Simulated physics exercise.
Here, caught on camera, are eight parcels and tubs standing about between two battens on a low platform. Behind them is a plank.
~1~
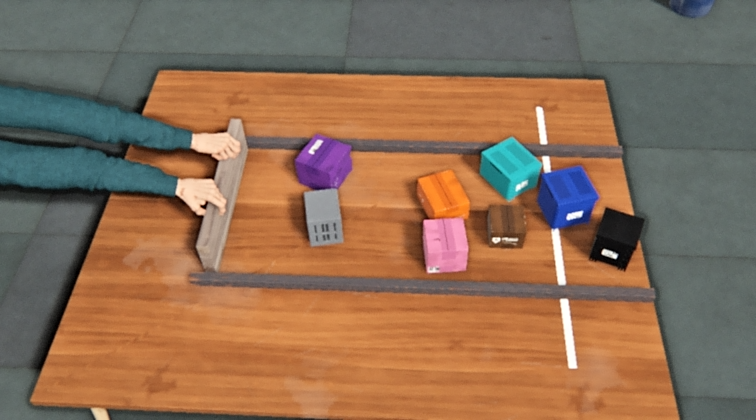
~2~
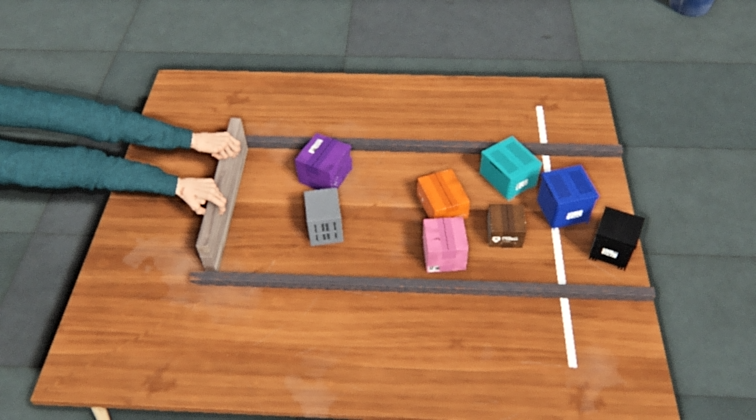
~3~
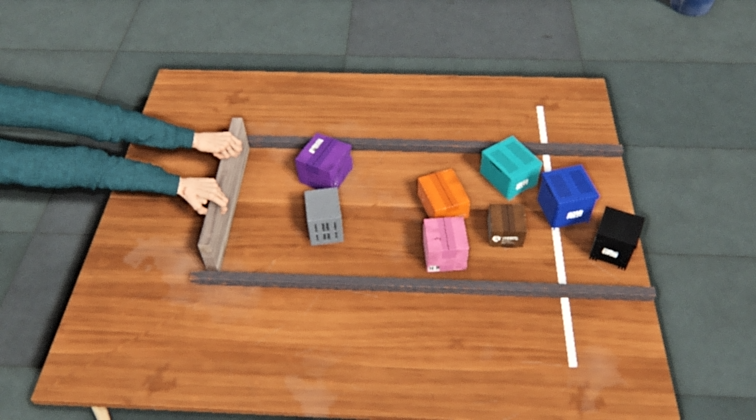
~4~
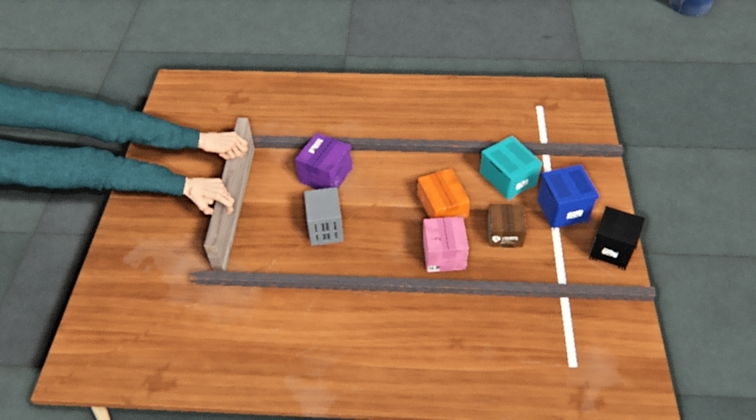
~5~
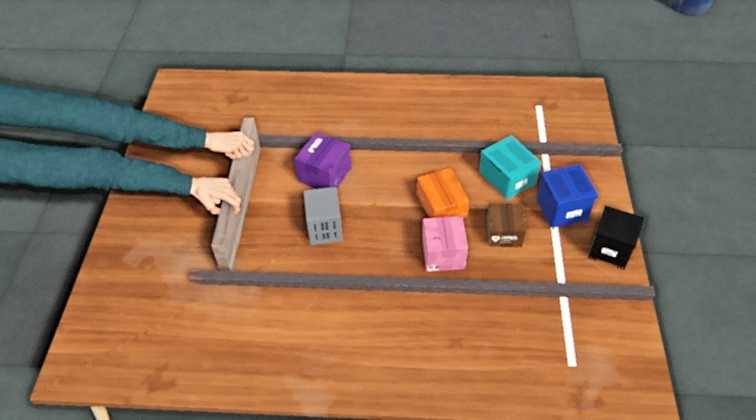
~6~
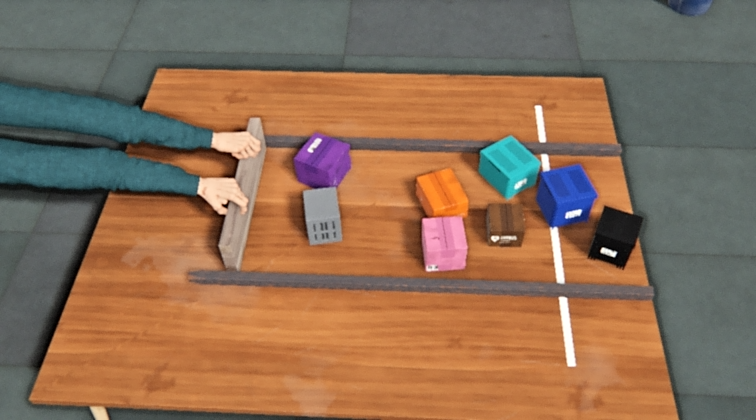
At the start, two hands hold a plank at the left end of a wooden platform, with eight coloured boxes standing apart between two battens and a white tape line at the right. The hands then slide the plank a short way right, towards the purple and grey boxes, while the boxes stay put.
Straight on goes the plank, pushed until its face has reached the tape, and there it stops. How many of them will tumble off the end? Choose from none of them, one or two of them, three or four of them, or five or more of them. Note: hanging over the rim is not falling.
One or two of them do.
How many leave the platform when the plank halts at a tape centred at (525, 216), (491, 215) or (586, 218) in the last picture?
Tallies in the order asked: 0, 0, 4.
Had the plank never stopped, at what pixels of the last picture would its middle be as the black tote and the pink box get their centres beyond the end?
The black tote puts it at (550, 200), the pink box at (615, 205).
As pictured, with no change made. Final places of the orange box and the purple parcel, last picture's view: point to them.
The orange box ends up near (596, 197), and the purple parcel near (569, 159).
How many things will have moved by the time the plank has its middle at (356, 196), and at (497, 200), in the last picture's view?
At the one place 2, at the other 7.
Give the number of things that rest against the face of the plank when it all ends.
All in all, 3.
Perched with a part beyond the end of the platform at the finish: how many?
Counting them gives 1.
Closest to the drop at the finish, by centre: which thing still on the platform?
Turquoise tote - nearest.
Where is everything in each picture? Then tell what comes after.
Black tote (616, 240); blue tote (566, 199); turquoise tote (510, 170); plank (225, 193); tape (554, 219), in the first frame.
Blue tote (566, 198); pink box (445, 245), in the second frame.
Turquoise tote (510, 168); brown parcel (507, 226), in the third frame.
Black tote (616, 238); grey crate (324, 217), in the fourth frame.
Blue tote (565, 197); purple parcel (324, 164), in the fifth frame.
Black tote (615, 238); blue tote (565, 197); turquoise tote (509, 168); plank (245, 192); tape (553, 217), in the sixth frame.
Soon after, none off yet; black tote at rest near (615, 238); blue tote at rest near (565, 197); turquoise tote at rest near (509, 168).
Then, none off yet; black tote at rest near (615, 238); blue tote moved a little near (585, 195); turquoise tote moved about its own width near (560, 166).
By the end, the number that fall off is one or two; fallen, blue tote and black tote.
